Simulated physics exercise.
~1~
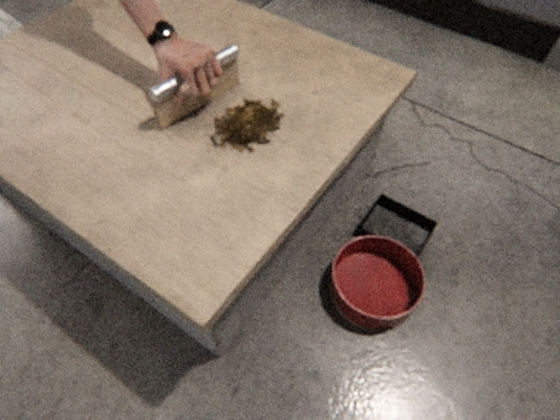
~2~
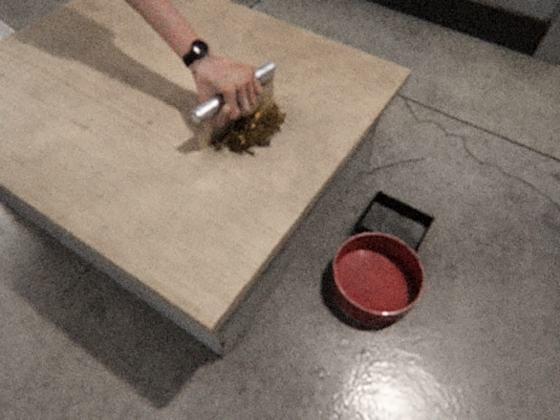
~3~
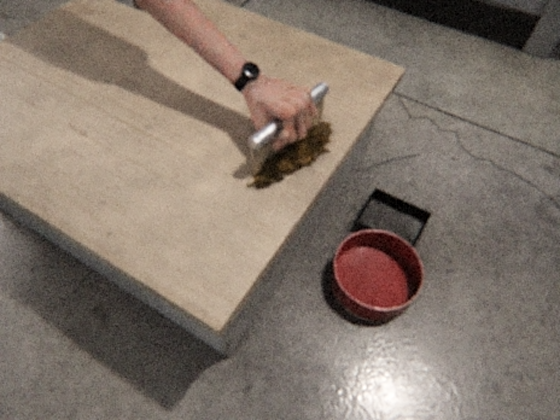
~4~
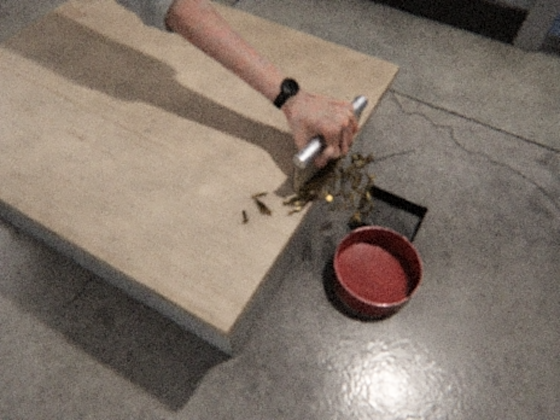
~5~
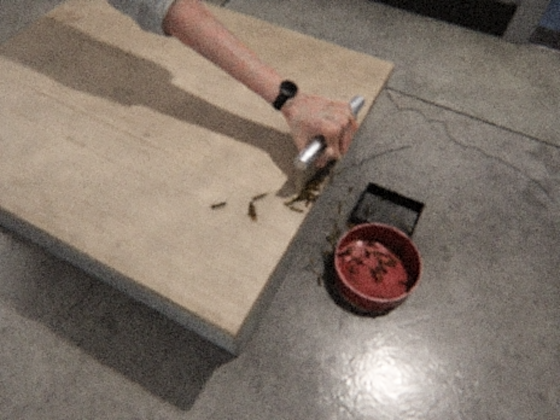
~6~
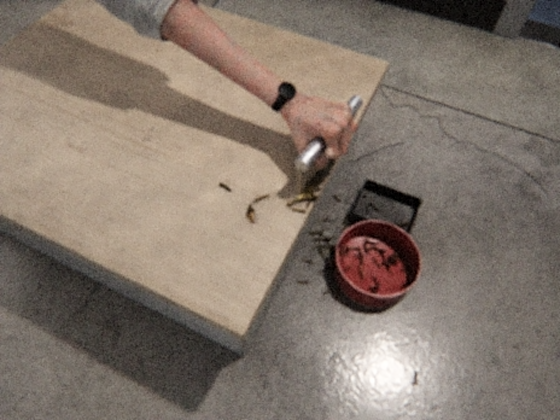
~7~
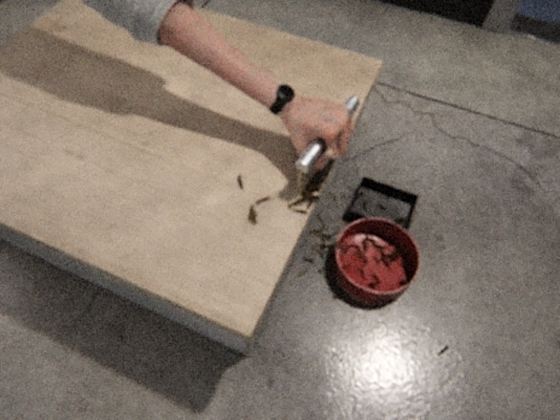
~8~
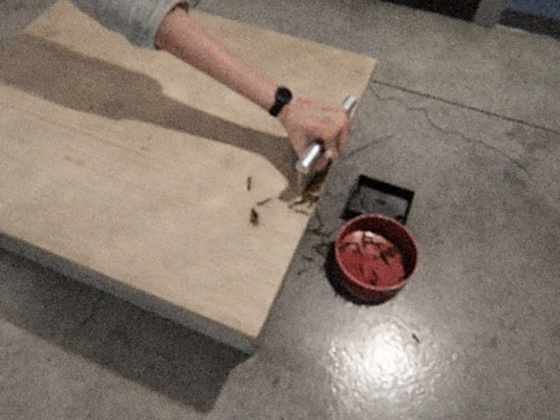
A hand with a black wristband grips a silver-topped scraper on a pale wooden table, seen from above at an angle, with a round red pot and a small black tin on the grey concrete floor to the right. The hand pushes a heap of small brownish-gold pieces rightward across the tabletop. At the edge the scraper stops, and many pieces spill over. A good share drop into the red pot, a few reach the black tin, and others scatter on the floor. The hand stays still at the edge, with some pieces left on the table.
